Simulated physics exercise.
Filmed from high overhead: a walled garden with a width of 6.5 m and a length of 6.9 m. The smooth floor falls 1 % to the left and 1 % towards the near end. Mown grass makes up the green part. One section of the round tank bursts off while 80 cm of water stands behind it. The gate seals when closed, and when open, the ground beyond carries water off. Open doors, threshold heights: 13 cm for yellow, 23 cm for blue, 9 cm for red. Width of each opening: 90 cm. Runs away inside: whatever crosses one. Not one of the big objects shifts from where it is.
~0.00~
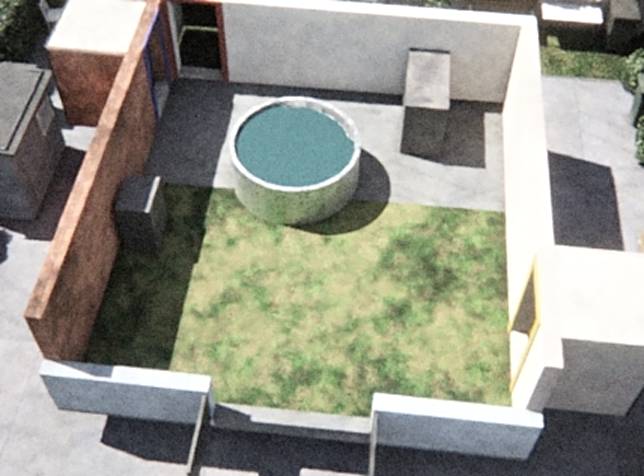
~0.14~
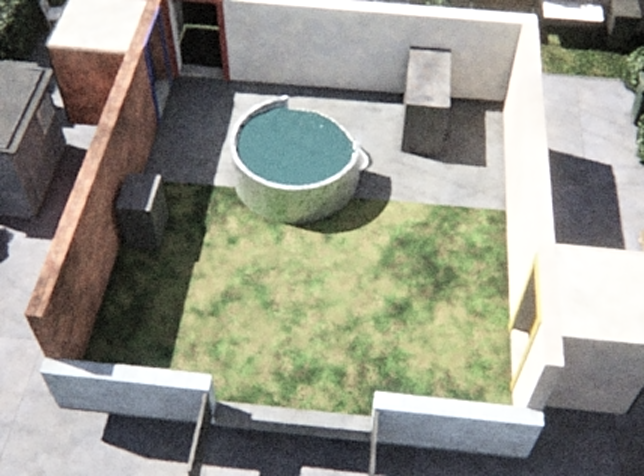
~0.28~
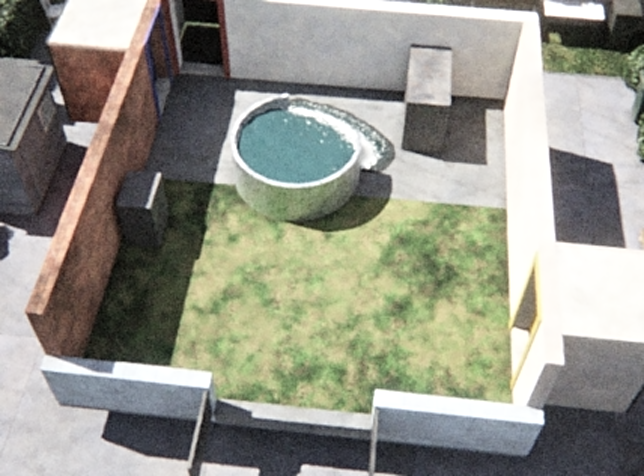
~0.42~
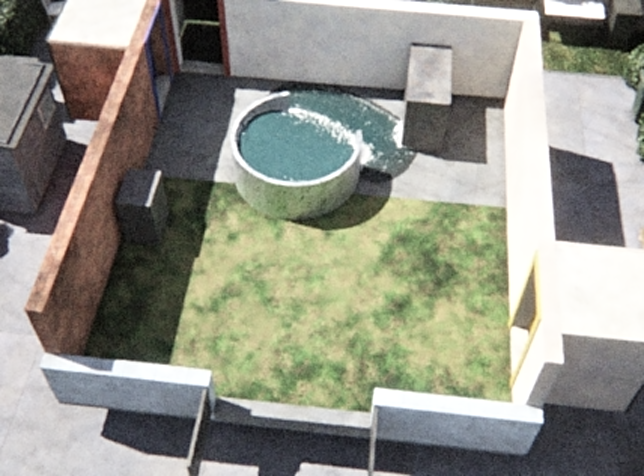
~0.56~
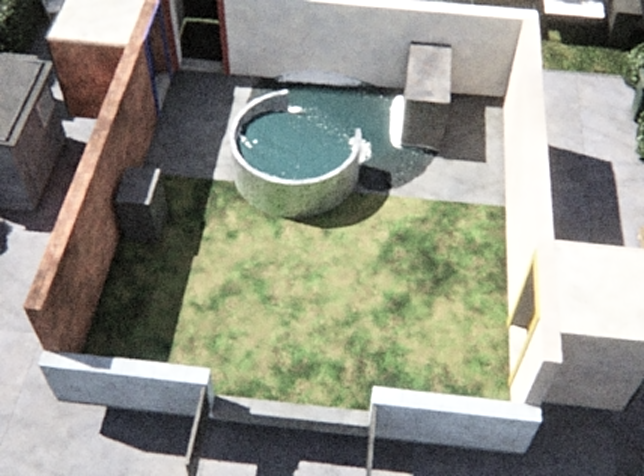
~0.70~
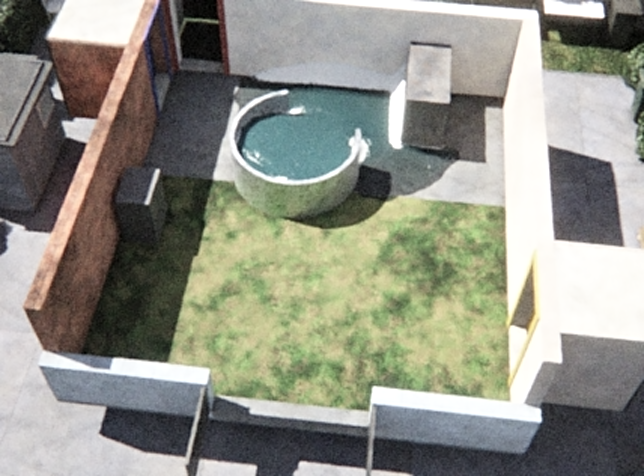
In a walled yard with patchy grass, a round tank of still water broke open on its far right side, and water poured out across the grey paving, reaching the back wall and the grey block.
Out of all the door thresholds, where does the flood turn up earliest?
I would say at the red threshold.
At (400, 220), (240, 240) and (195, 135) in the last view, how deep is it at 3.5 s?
5, 0 and 6 cm, respectively.
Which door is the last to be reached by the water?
Yellow.
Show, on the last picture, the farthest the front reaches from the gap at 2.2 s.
Around pixel (507, 247).
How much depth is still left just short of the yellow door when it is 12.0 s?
I'd put it near 4.0 cm.
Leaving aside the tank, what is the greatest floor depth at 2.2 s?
40 cm or so.
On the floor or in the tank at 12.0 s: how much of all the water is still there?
Around 88 percent of the water.
After 1.4 s water covers 15 % of the floor and is deepest (63 cm) near (383, 88); yellow door not reached, blue door not reached, red door reached at 1.1 s.
After 2.2 s water covers 30 % of the floor and is deepest (40 cm) near (330, 130); yellow door not reached, blue door reached at 1.6 s, red door reached at 1.1 s.
After 3.5 s water covers 50 % of the floor and is deepest (32 cm) near (166, 96); yellow door not reached, blue door reached at 1.6 s, red door reached at 1.1 s.
After 7.0 s water covers 95 % of the floor and is deepest (20 cm) near (401, 90); yellow door reached at 4.4 s, blue door reached at 1.6 s, red door reached at 1.1 s.
After 12.0 s water covers 100 % of the floor and is deepest (12 cm) near (74, 379); yellow door reached at 4.4 s, blue door reached at 1.6 s, red door reached at 1.1 s.
